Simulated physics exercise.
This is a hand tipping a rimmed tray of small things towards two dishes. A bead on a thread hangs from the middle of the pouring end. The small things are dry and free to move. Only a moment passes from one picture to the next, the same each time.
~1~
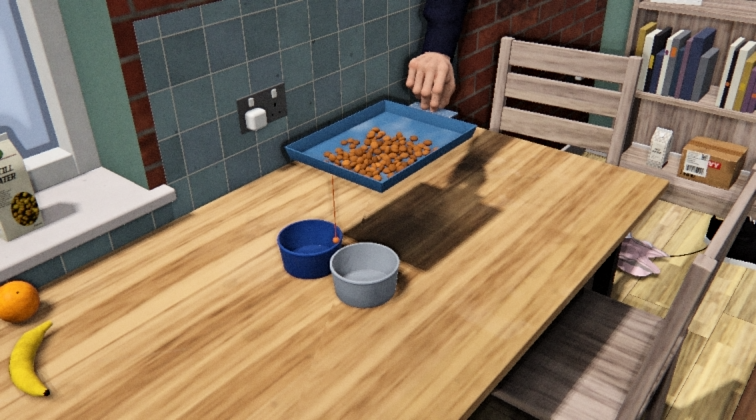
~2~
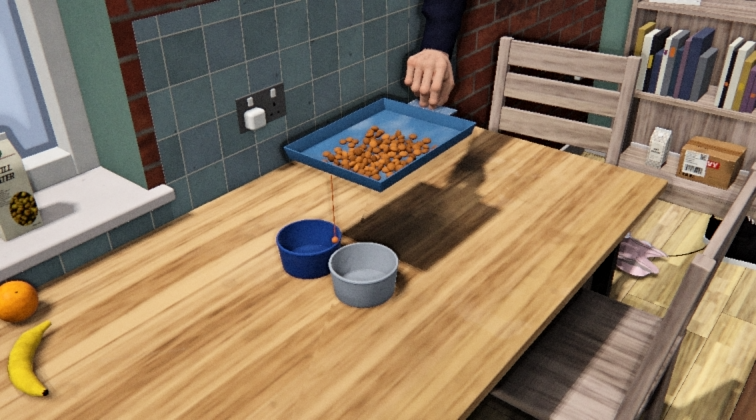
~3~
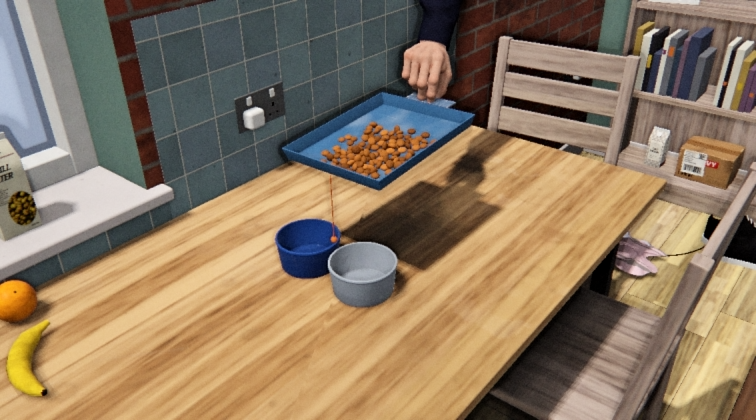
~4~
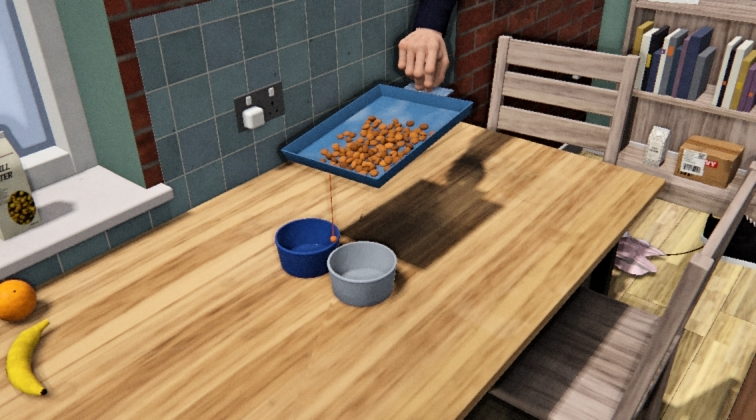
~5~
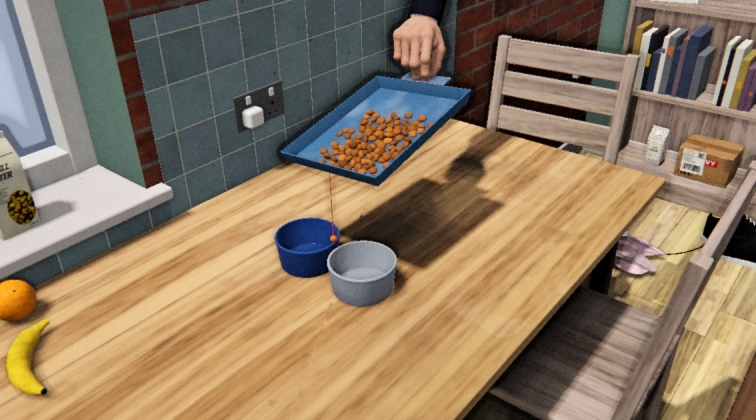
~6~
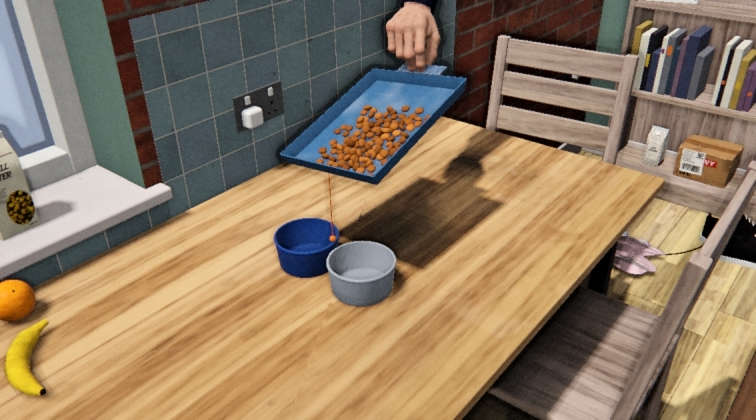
At first, a hand holds a blue tray of brown kibble nearly level above a wooden table, with a bead hanging on a thread near a blue dish and a grey one. The hand then gradually raises the far end, tilting the tray towards its left corner, while the kibble barely shifts.
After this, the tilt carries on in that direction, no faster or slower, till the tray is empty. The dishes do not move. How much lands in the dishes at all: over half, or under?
Caught overall: More than half.
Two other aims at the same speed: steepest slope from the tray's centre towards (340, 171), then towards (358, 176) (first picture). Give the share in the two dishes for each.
The first gives 20 %, the second 40 %.
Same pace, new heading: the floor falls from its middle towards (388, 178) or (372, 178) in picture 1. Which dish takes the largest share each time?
First right, then right.
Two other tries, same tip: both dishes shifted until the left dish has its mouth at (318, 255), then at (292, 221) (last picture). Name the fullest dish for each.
One: The dish on the left. Two: Left.
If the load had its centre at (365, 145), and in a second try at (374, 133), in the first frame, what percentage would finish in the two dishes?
The first gives 60 %, the second 60 %.
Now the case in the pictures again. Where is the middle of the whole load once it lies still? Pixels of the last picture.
Close to (297, 259).
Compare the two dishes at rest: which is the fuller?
That is left.
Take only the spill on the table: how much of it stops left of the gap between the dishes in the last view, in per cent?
It comes to 100 per cent or so.
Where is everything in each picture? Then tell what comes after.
In the first picture, corners of the pouring end near (290, 147) and (381, 180), level; middle of the load near (384, 156), bits of cat kibble; left dish near (288, 261); right dish near (343, 289); bead on its thread near (336, 240).
In the second picture, corners of the pouring end near (289, 147) and (380, 180), level; middle of the load near (383, 155).
In the third picture, corners of the pouring end near (287, 148) and (378, 178), tipped barely, lowest at the left corner; middle of the load near (381, 152).
In the fourth picture, corners of the pouring end near (286, 149) and (377, 176), tipped a little, lowest at the left corner; middle of the load near (380, 147).
In the fifth picture, corners of the pouring end near (285, 151) and (375, 175), tipped a little, lowest at the left corner; middle of the load near (379, 143).
In the sixth picture, corners of the pouring end near (284, 153) and (373, 174), tipped clearly, lowest at the left corner; middle of the load near (377, 139); left dish near (285, 260); right dish near (340, 287).
Shortly afterwards, tray tipped steeply; all but a few on the tray; only a few in the air.
Next, tray tipped past a quarter turn; near a quarter on the tray; near a third in the left dish; near a quarter outside both; near a quarter in the air.
Some moments later, tray tipped past a quarter turn; near two thirds in the left dish; near a third outside both.
In the end, tray tipped past a quarter turn; none at all in the right dish; near two thirds in the left dish; near a third outside both.
